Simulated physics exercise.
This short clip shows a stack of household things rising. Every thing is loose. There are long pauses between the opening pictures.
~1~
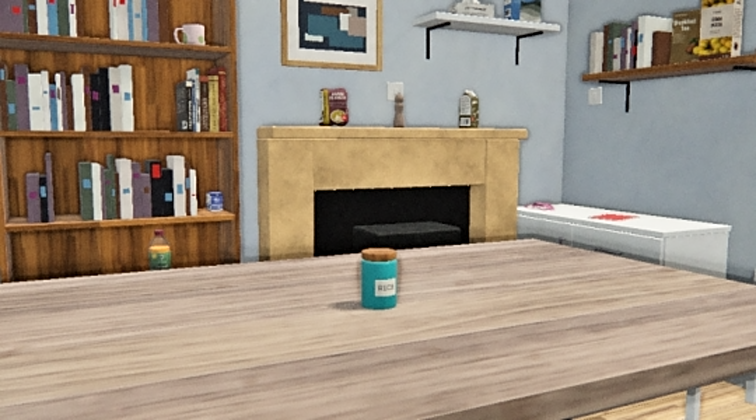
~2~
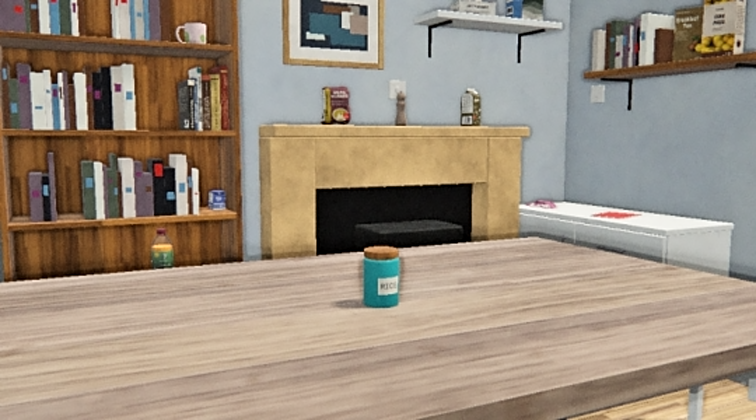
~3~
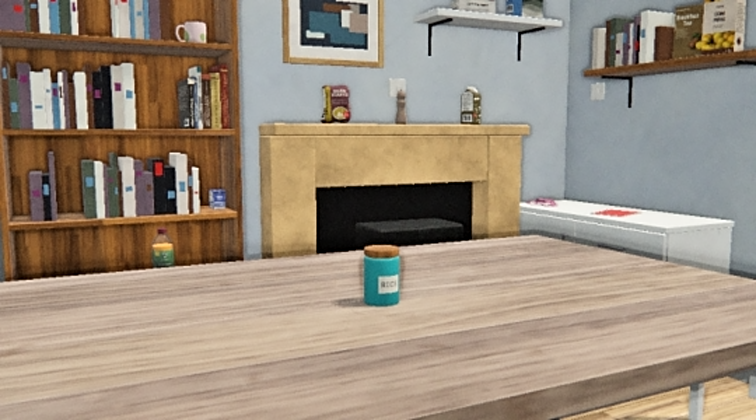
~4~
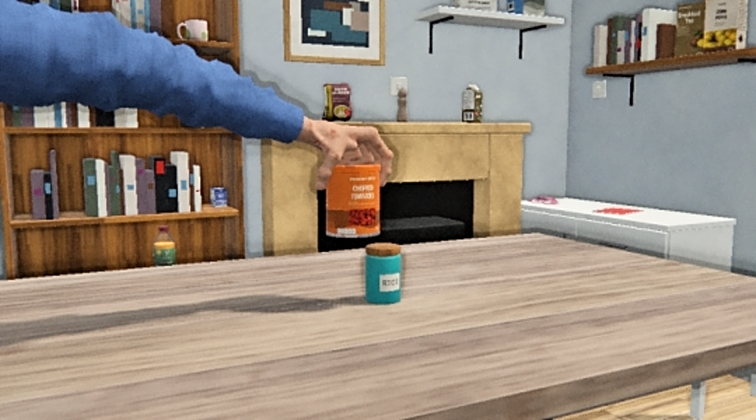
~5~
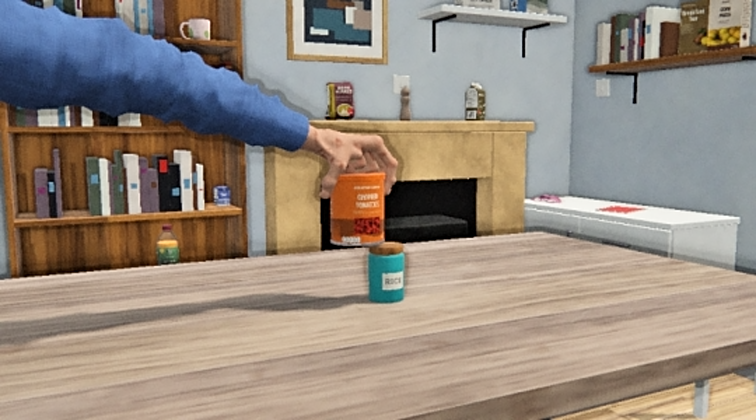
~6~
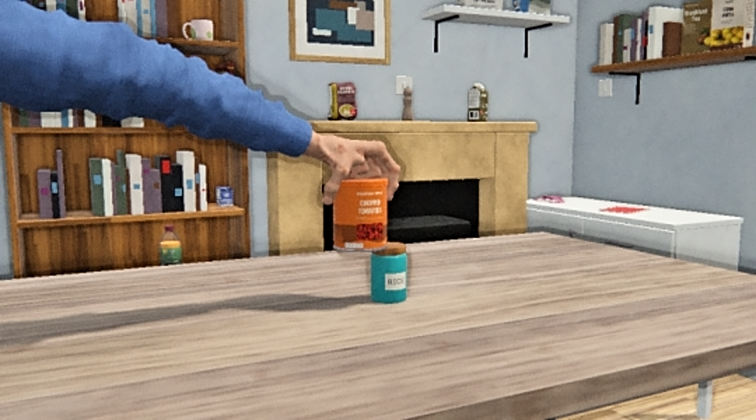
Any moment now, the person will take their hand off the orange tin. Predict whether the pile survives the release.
I reckon it doesn't sit tight.
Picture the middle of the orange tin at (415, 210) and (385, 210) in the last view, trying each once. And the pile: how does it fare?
Topples over, then stays standing.
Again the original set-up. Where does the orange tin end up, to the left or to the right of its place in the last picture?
Off leftwards in the picture.
Then, 0.30 s later than the last frame, orange tin now fallen.
Then, 0.40 s later than the last frame, things are still on the move.
Then, 1.90 s later than the last frame, nothing new.
When it is over, fallen, orange tin; turquoise jar as before. End places, in pixels of the last picture, orange tin near (306, 282). The pile loses its balance.
